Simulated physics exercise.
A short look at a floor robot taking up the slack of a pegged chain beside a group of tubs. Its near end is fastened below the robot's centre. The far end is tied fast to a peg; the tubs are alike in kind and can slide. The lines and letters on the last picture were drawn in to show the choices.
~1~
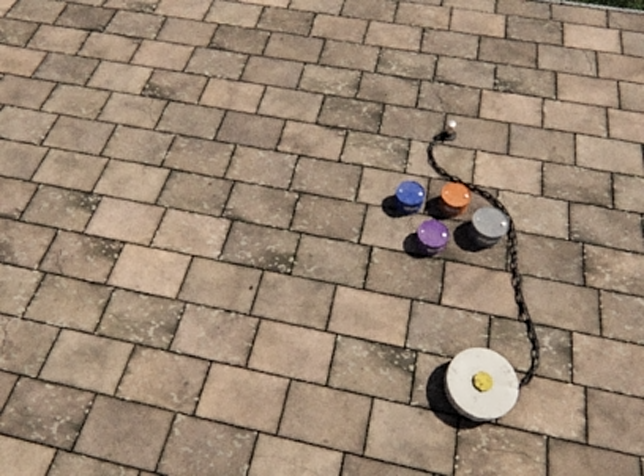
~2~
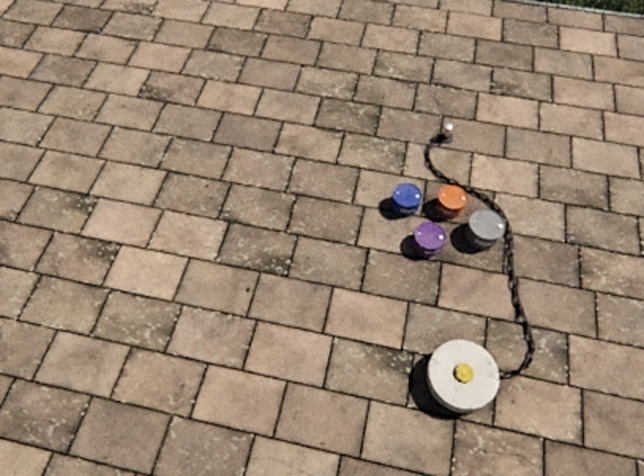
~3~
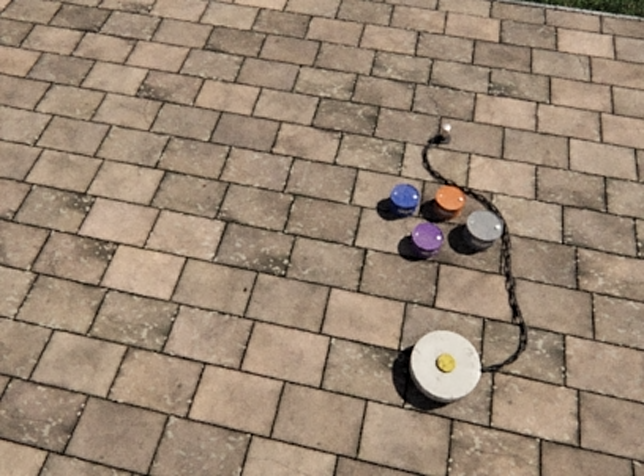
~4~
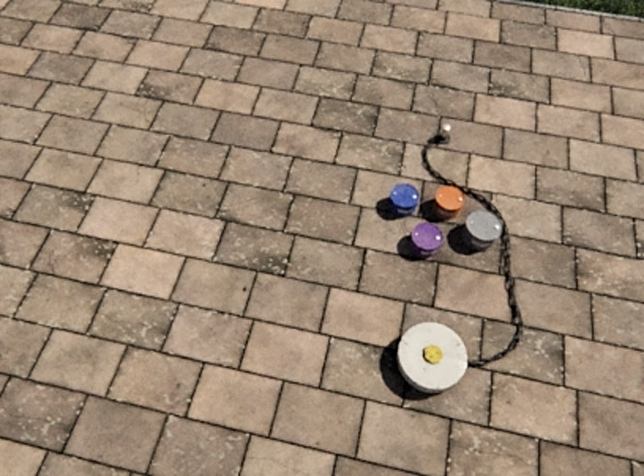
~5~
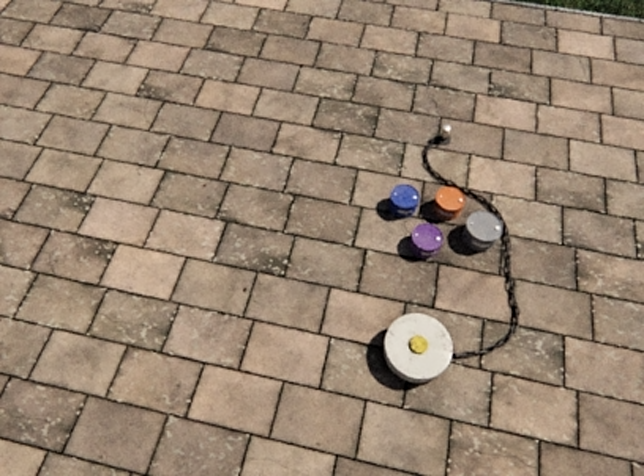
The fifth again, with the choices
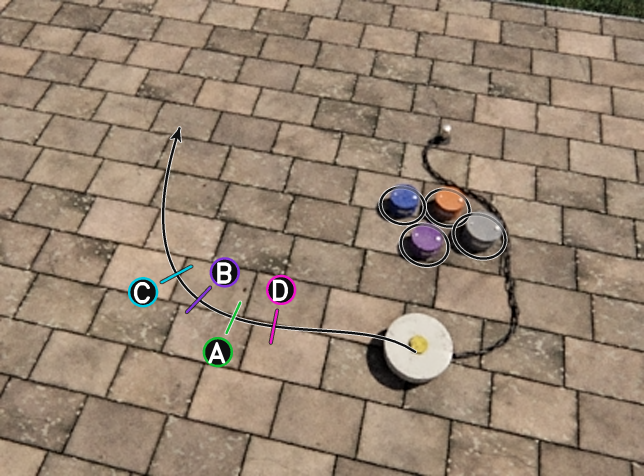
A round white disc with a yellow centre, joined to a dark chain, slides a short way left and slightly up across sunlit paving. The chain's lower end shifts left with it, still curving past the blue, orange, purple and grey tubs, which stay in place below the small peg.
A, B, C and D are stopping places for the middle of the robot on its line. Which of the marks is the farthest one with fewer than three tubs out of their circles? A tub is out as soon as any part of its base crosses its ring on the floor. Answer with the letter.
Up to mark A.
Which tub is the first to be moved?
The grey one.
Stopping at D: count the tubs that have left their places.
One.
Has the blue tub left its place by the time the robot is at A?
No.
On the marked copy, A at (234, 318); B at (199, 300); C at (177, 274); D at (274, 326); the route from (415, 352) via (188, 290) to (180, 128).
With A. Early on, robot (354, 329).
Further on, robot (286, 324).
At the end, robot (232, 313); orange tub (446, 198); grey tub (444, 224); purple tub (420, 242); one over the rings.
As for the rest, B has three over the rings; C has four over the rings; D is within the limit but short.
